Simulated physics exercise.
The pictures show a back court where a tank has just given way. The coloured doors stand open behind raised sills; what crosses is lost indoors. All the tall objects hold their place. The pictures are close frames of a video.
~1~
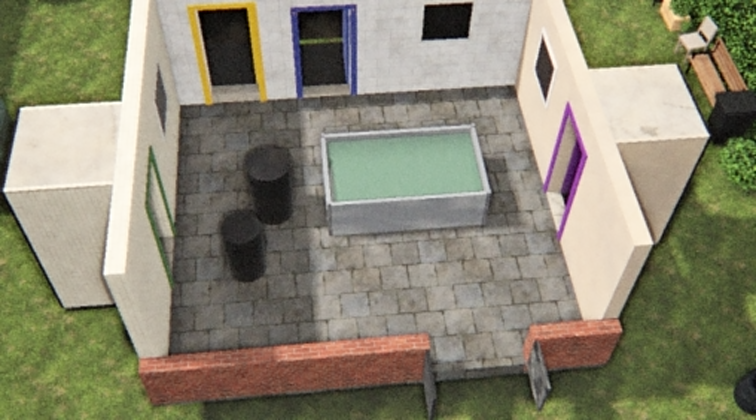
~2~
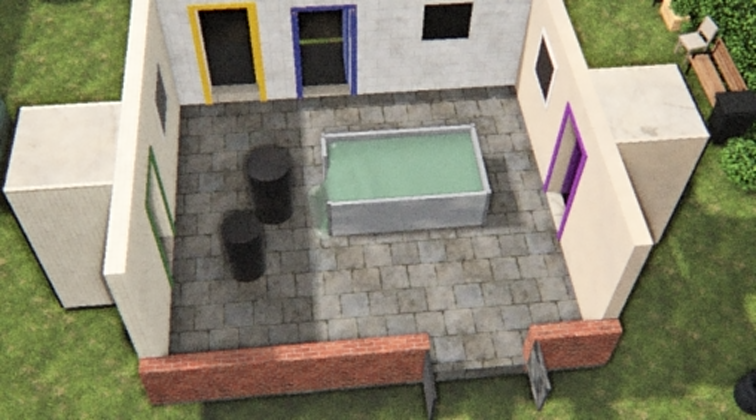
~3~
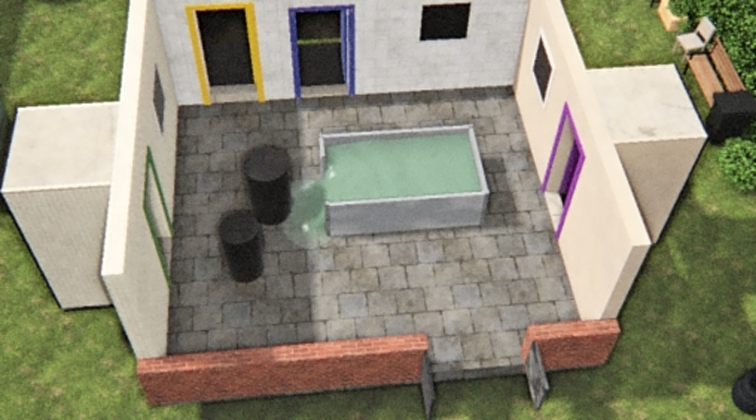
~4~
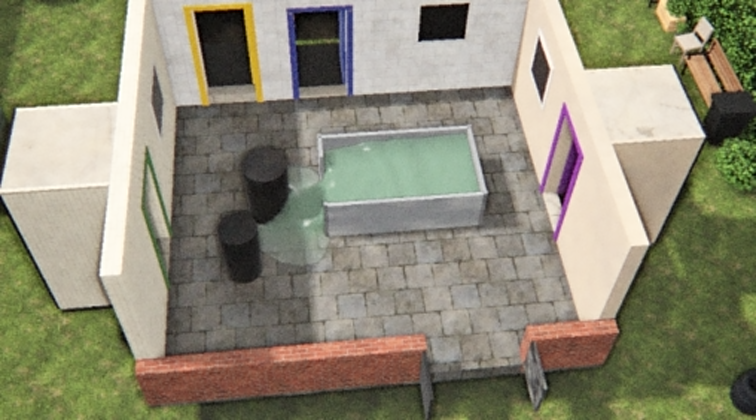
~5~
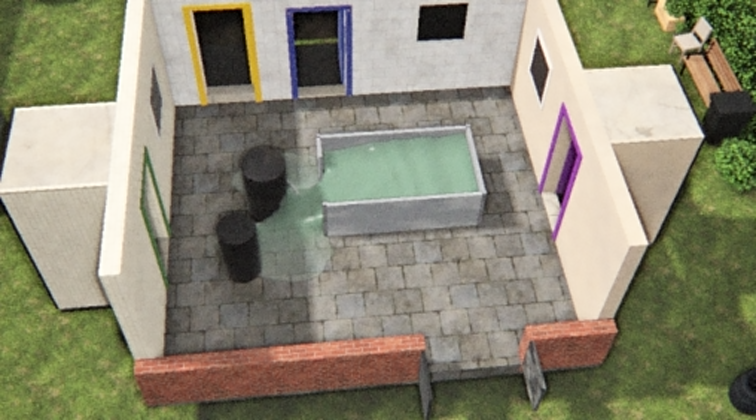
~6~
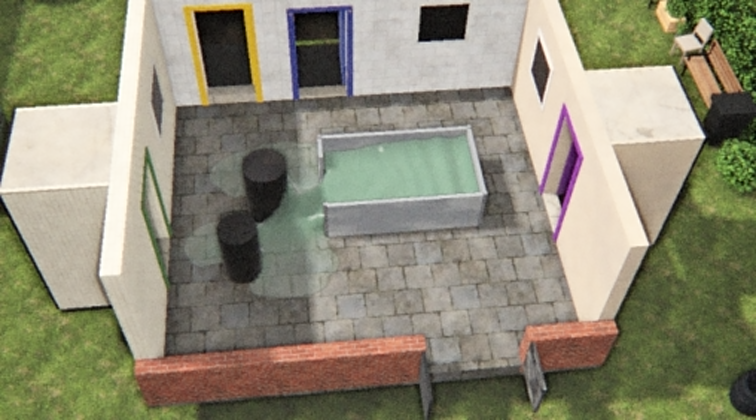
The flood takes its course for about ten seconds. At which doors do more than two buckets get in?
The yellow door holds within the limit; the blue door floods; the green door floods; the purple door holds within the limit.
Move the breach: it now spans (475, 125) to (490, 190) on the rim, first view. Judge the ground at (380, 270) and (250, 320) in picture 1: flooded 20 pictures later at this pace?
In that order: No water, free of water.
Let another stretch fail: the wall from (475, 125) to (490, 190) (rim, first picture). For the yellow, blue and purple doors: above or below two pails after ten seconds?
Yellow holds, blue holds, purple is over.
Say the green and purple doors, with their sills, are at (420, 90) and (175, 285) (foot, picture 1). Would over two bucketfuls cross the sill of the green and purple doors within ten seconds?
One by one: Green door lets less in; purple door floods.
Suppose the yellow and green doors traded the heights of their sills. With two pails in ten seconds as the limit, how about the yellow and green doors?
My reading: The yellow one goes over; the green one takes less.
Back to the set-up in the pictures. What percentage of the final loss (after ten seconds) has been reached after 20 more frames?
Some 45 per cent.
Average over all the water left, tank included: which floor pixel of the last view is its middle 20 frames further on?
Near (317, 213).
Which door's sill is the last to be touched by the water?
I say the purple-painted one.
A moment on, water covers 30 % of the floor; the yellow door wet at the sill, nothing in, the blue door not reached, the green door over two buckets in, the purple door not reached.
Next, water covers 45 % of the floor; the yellow door wet at the sill, nothing in, the blue door under two buckets in, the green door over two buckets in, the purple door not reached.
Then, water covers 60 % of the floor; the yellow door wet at the sill, nothing in, the blue door over two buckets in, the green door far over two buckets in, the purple door not reached.
Later, water covers 85 % of the floor; the yellow door wet at the sill, nothing in, the blue door over two buckets in, the green door far over two buckets in, the purple door wet at the sill, nothing in.
In the end, water covers 95 % of the floor; the yellow door wet at the sill, nothing in, the blue door far over two buckets in, the green door far over two buckets in, the purple door under two buckets in.
